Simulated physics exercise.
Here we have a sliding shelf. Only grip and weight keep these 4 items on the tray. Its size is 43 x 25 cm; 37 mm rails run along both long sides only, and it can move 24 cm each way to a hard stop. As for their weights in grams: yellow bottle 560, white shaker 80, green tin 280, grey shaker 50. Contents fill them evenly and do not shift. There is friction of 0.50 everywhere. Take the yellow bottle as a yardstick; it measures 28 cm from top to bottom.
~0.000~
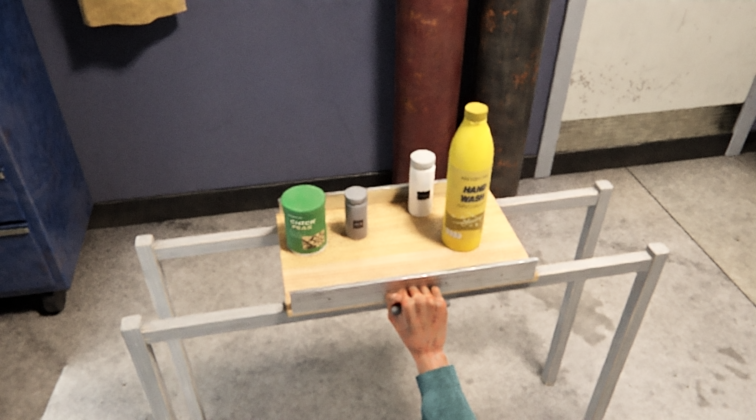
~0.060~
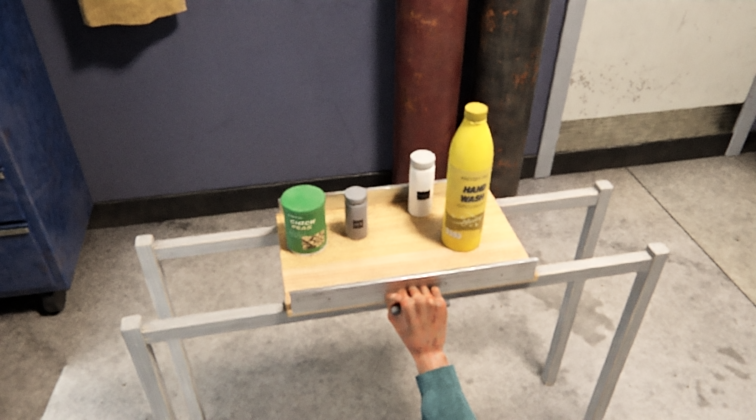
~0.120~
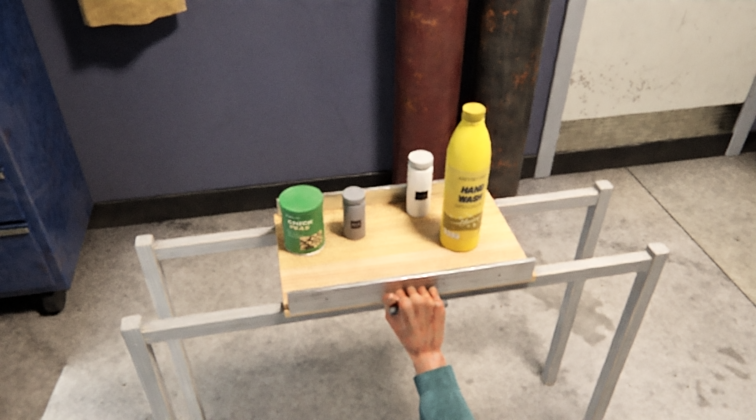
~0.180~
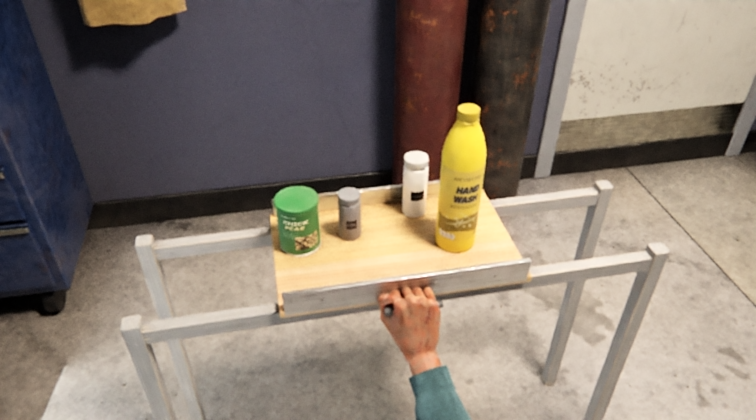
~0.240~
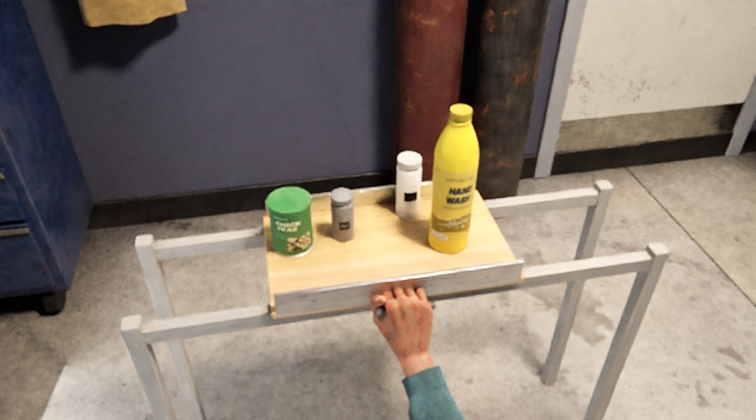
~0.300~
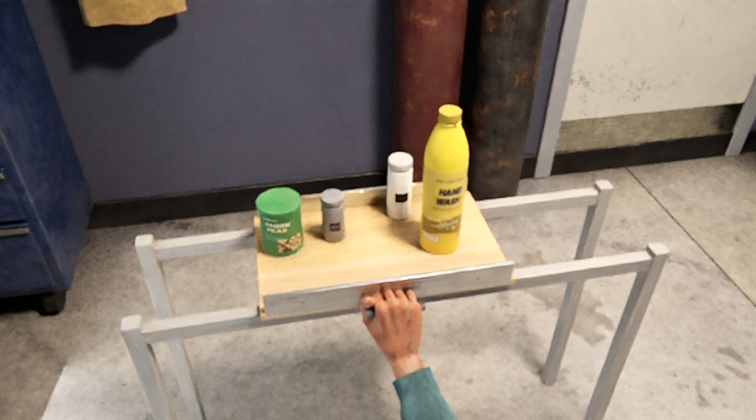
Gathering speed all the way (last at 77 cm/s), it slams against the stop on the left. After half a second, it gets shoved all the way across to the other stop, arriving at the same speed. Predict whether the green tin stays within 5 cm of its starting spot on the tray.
My guess is it ends up away from its start.
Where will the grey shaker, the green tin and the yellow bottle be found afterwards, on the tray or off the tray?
When everything stops, the grey shaker is still in bounds, the green tin is out of bounds, and the yellow bottle is still in bounds.
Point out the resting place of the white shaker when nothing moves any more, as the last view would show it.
About (506, 191).
After 0.90 s, tray has slid 24 cm left; green tin now off the tray; white shaker on its side; grey shaker 56° off upright.
After 1.30 s, tray has slid 23 cm left; yellow bottle on its side; white shaker on its side; grey shaker on its side.
After 2.30 s, tray has slid 17 cm right; yellow bottle on its side; white shaker on its side; grey shaker on its side.
In the end (4.3 s), off the tray, green tin; toppled on the tray, yellow bottle, white shaker and grey shaker.
